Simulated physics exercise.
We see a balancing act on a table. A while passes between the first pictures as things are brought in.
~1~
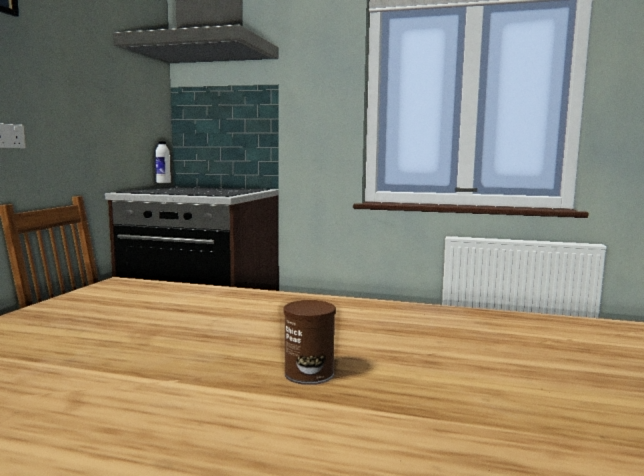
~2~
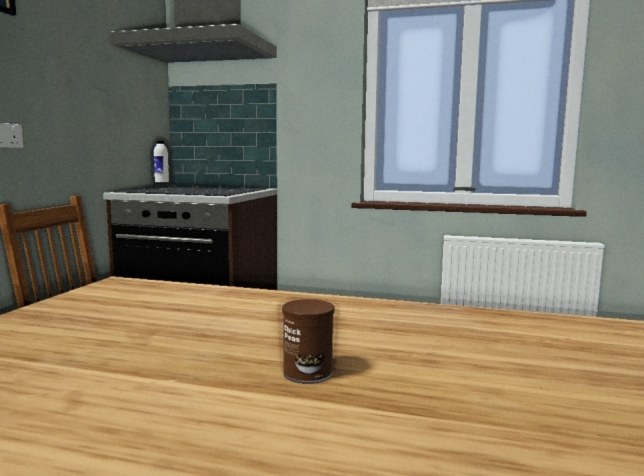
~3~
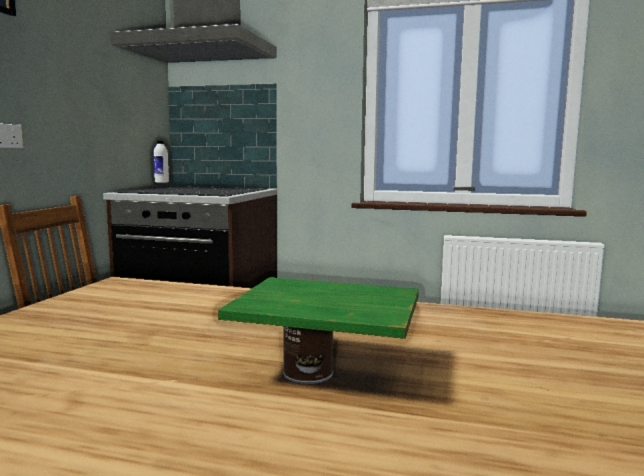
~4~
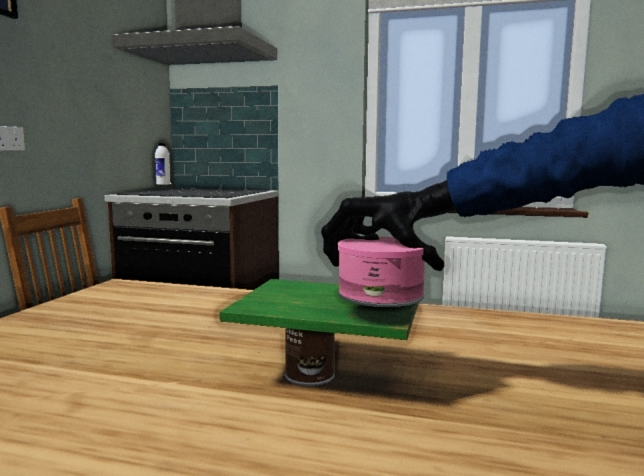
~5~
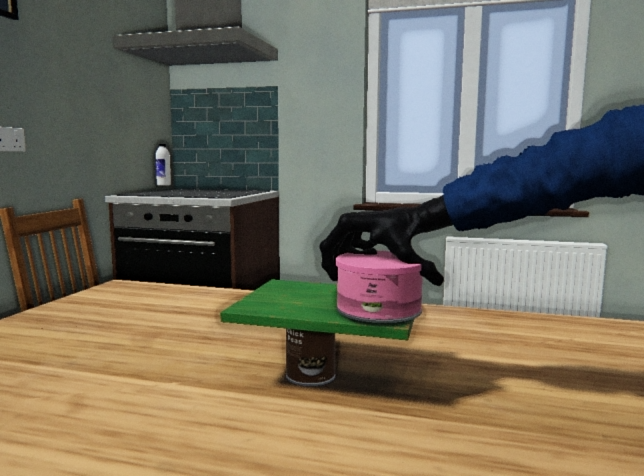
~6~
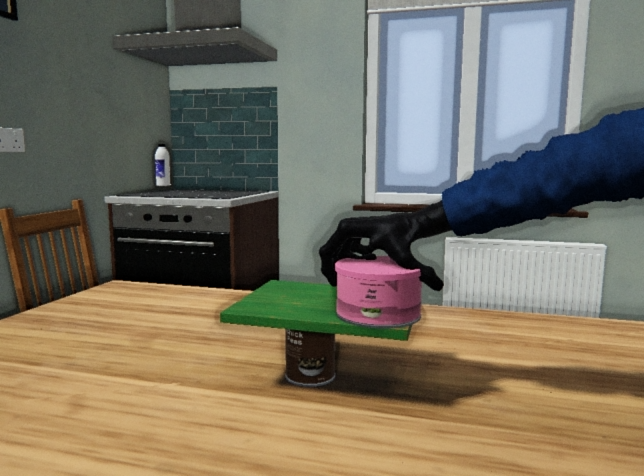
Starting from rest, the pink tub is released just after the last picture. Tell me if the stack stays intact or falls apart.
The stack does not stay upright.
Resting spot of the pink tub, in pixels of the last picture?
Around (446, 369).
Then, 0.30 s on from there, pink tub now fallen; green board turned 29° from how it was put.
Then, 0.50 s on from there, green board turned 45° from how it was put.
Then, 0.70 s on from there, green board now fallen.
In the end, fallen, green board and pink tub; brown tin unmoved. At the end, from the last picture's camera, pink tub near (446, 370). The stack loses its balance.
